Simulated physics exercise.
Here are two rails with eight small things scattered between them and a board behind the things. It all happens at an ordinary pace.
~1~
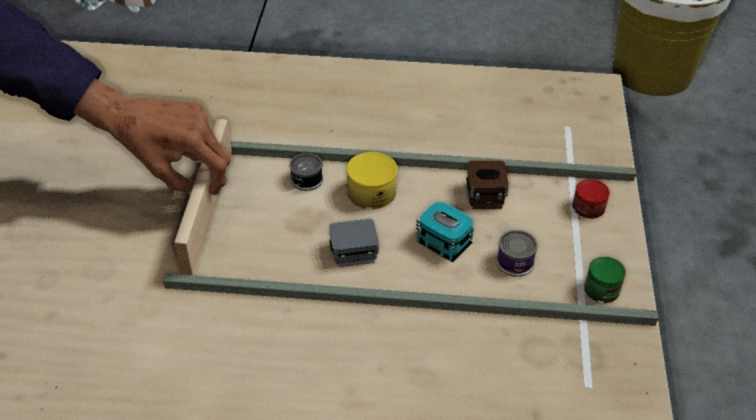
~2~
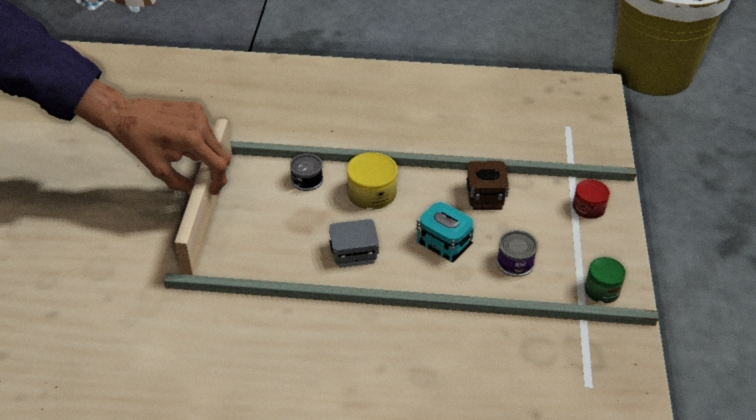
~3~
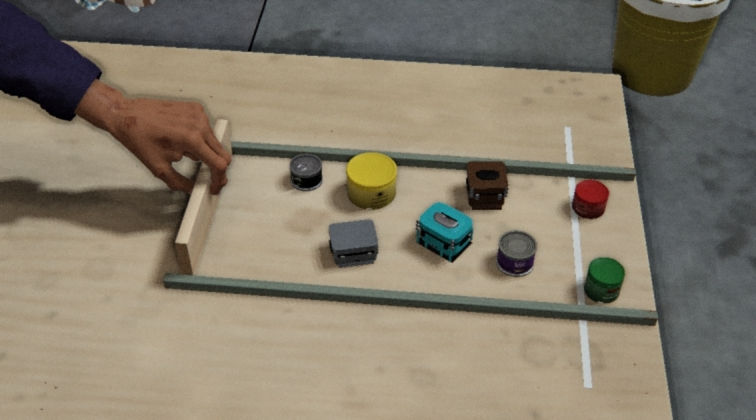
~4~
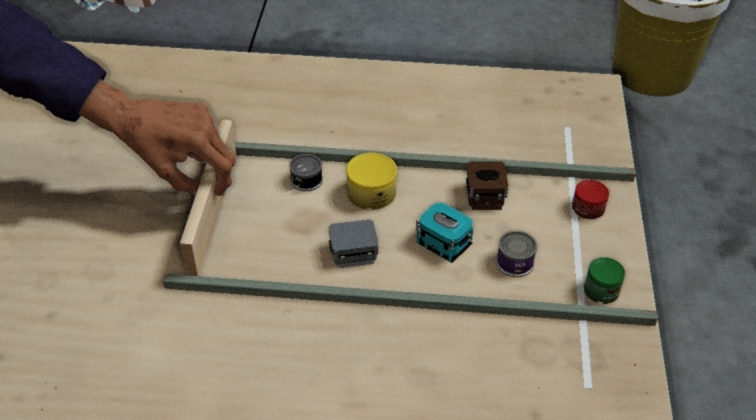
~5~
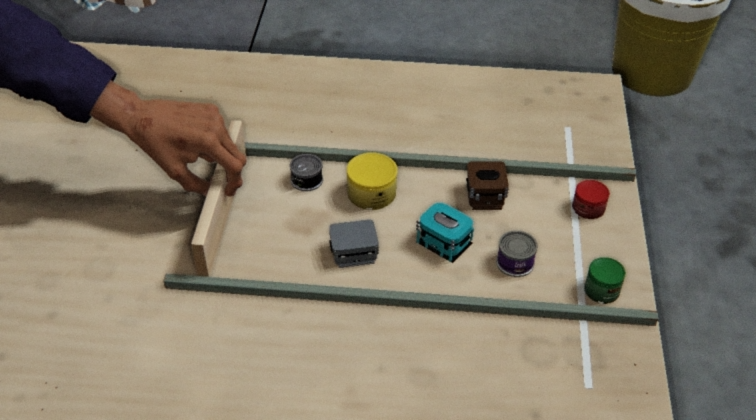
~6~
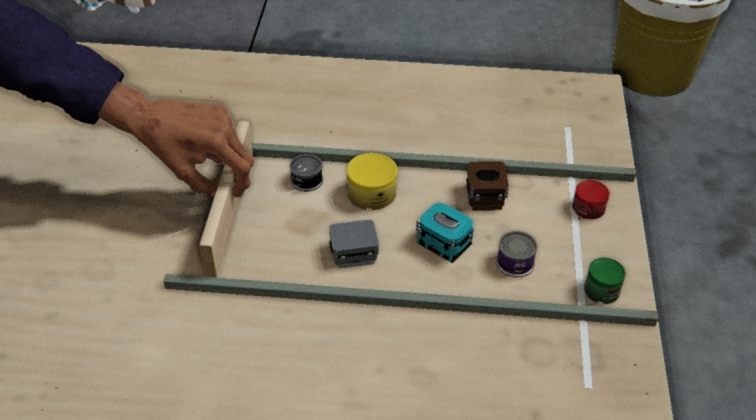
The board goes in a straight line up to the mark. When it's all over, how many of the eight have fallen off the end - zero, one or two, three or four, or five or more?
One or two have fallen off.
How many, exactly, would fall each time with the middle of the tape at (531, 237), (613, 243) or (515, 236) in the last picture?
Try by try, 0, 5 and 0.
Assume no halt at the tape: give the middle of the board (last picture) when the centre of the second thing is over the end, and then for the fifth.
About (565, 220), then (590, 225).
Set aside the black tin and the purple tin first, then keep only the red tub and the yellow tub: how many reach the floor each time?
In the first try 0, in the other 0.
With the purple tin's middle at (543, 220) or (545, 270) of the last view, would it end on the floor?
First place, it is safe; second place, it is safe.
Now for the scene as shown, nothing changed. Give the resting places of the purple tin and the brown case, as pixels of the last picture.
First object about (647, 280); second object about (627, 188).
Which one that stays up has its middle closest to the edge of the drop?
The foremost one is the purple tin.
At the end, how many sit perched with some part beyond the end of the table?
The number is 3.
Early on, none off yet; green tub at rest near (605, 281); red tub at rest near (591, 200); purple tin at rest near (517, 254).
A while later, none off yet; green tub at rest near (605, 281); red tub at rest near (591, 200); purple tin at rest near (519, 255).
Further along, none off yet; green tub travelled about its own width near (630, 286); red tub travelled a little near (608, 203); purple tin travelled well along near (592, 276).
Finally, the number that fall off is one or two; lost, red tub and green tub.
